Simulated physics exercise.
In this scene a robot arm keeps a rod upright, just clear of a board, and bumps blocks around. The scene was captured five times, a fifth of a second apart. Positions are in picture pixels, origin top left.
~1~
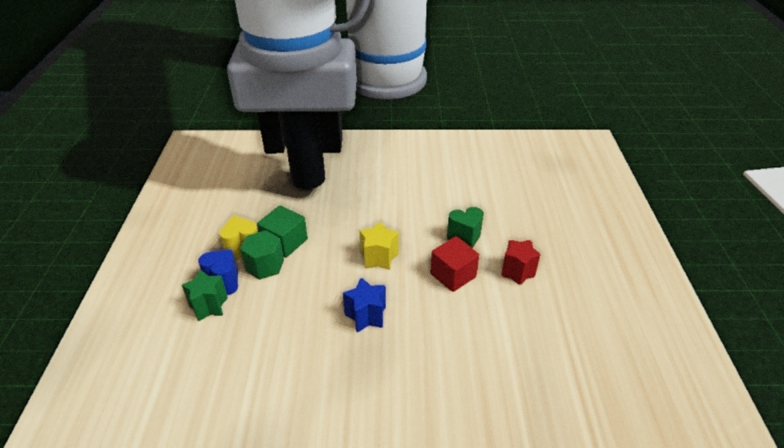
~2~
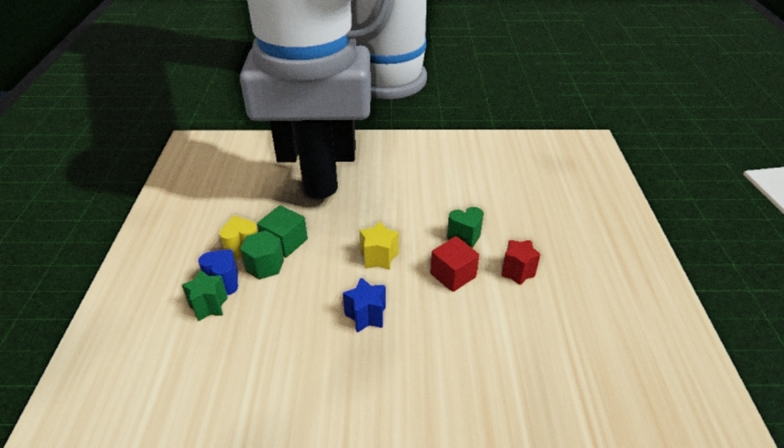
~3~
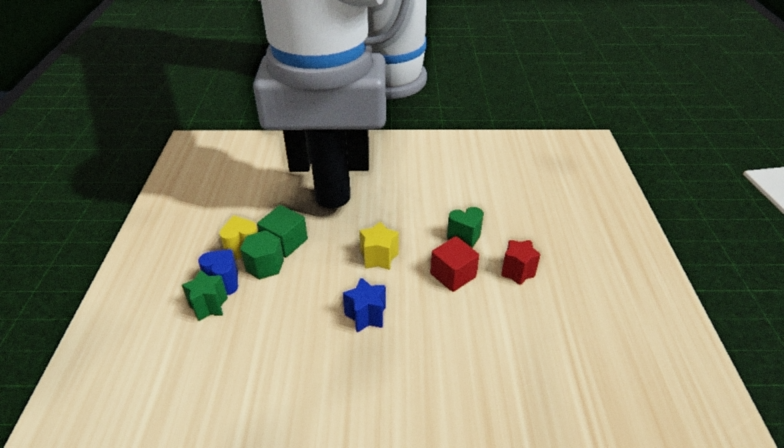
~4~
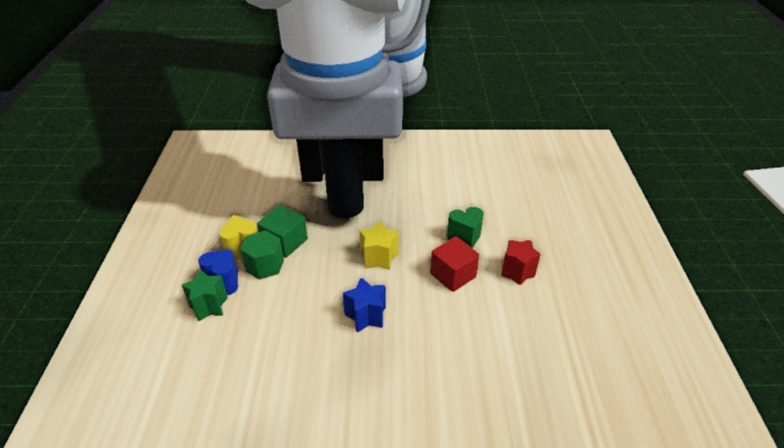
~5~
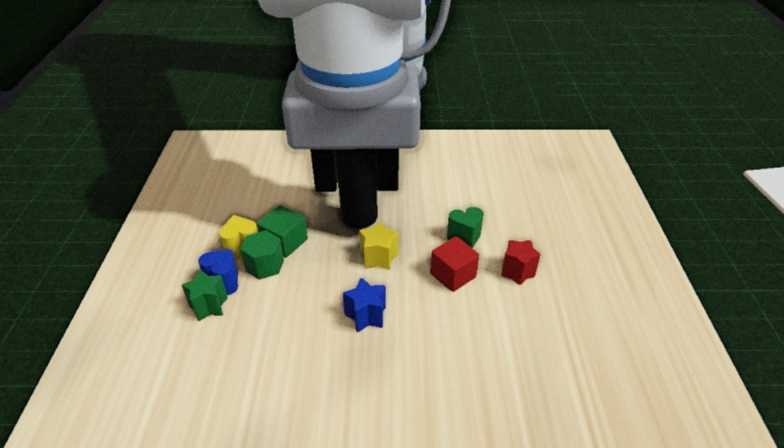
A robot arm with a black rod moved a short way right and toward the viewer over a wooden board, nearing a yellow star block, while all the colored blocks stayed still.
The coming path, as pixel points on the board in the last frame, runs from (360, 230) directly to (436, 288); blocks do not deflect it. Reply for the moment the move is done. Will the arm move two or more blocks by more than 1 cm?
Yes, that is how it ends up.
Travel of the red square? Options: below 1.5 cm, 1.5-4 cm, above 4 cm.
From 1.5 to 4 cm.
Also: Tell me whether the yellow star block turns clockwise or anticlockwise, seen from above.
Direction: Clockwise.
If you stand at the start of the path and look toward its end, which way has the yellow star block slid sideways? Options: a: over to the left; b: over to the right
The correct letter is b.
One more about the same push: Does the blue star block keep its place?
My answer is yes.
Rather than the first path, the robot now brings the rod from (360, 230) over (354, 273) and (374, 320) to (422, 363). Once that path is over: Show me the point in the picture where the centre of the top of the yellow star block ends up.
Answer: (391, 255).
On the path given first. One third of the way, rod (384, 235); yellow star block (392, 249), turned 20° clockwise.
Two thirds of the way, rod (410, 253); yellow star block (407, 270), turned 40° clockwise.
At the end, rod (437, 275); blue star block not moved; yellow star block (414, 286), turned 75° clockwise; red square (476, 259), turned 50° anticlockwise.
